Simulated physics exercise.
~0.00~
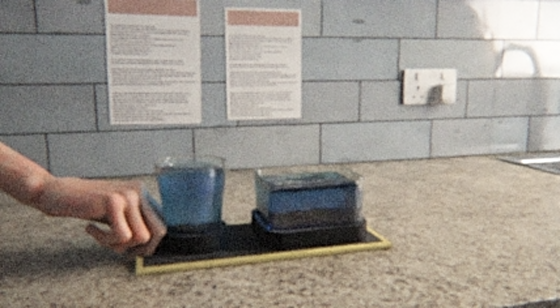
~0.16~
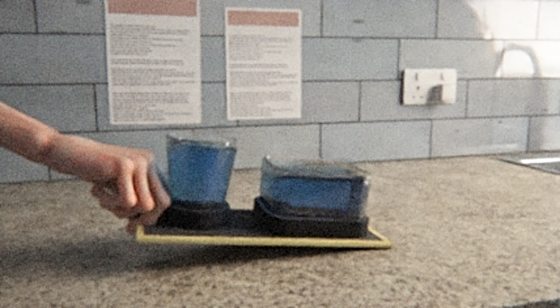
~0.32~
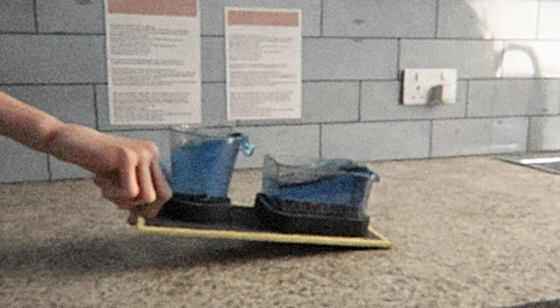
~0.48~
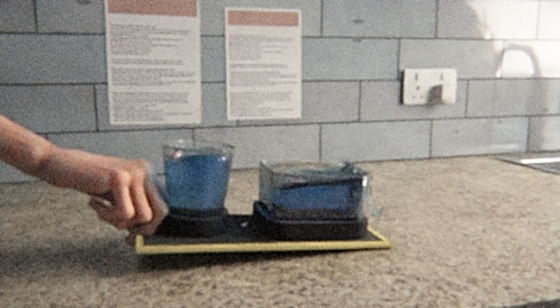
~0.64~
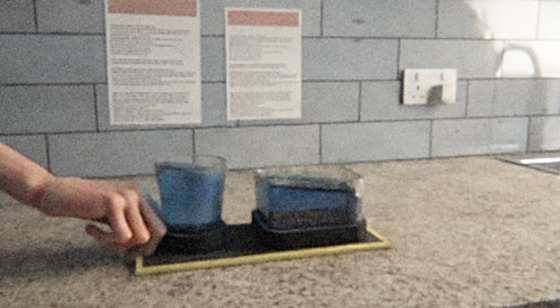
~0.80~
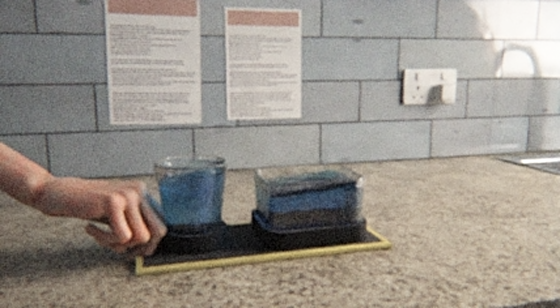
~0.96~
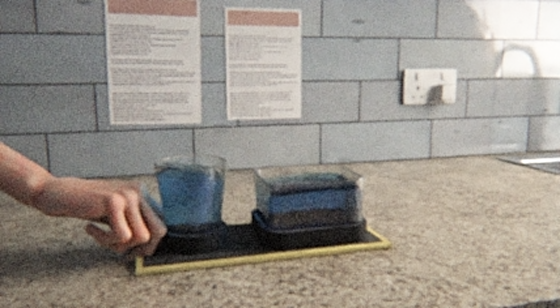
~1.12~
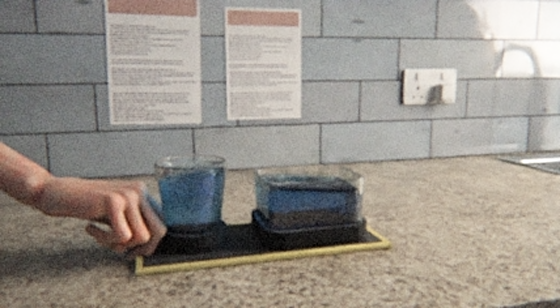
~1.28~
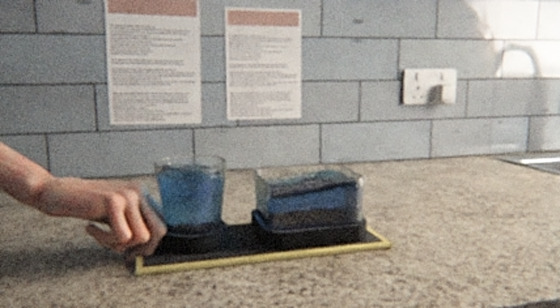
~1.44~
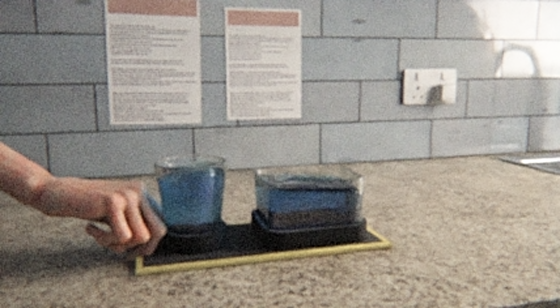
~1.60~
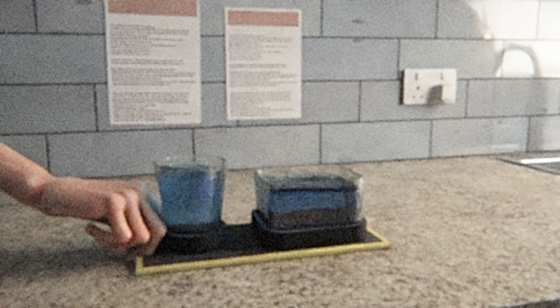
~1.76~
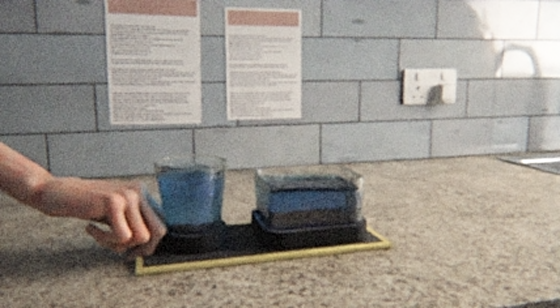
A dark tray with a yellow edge, carrying an open tumbler and a wider clear box of blue water, rests on a speckled counter with a hand at its left end. The hand raises that end, so the tray slopes down to the right. The water surges in both containers, and some slops over the right rim of the tumbler. The hand then lowers the tray until it lies flat again. The water rocks a little and calms, with both containers still upright and the hand still beside the tumbler.
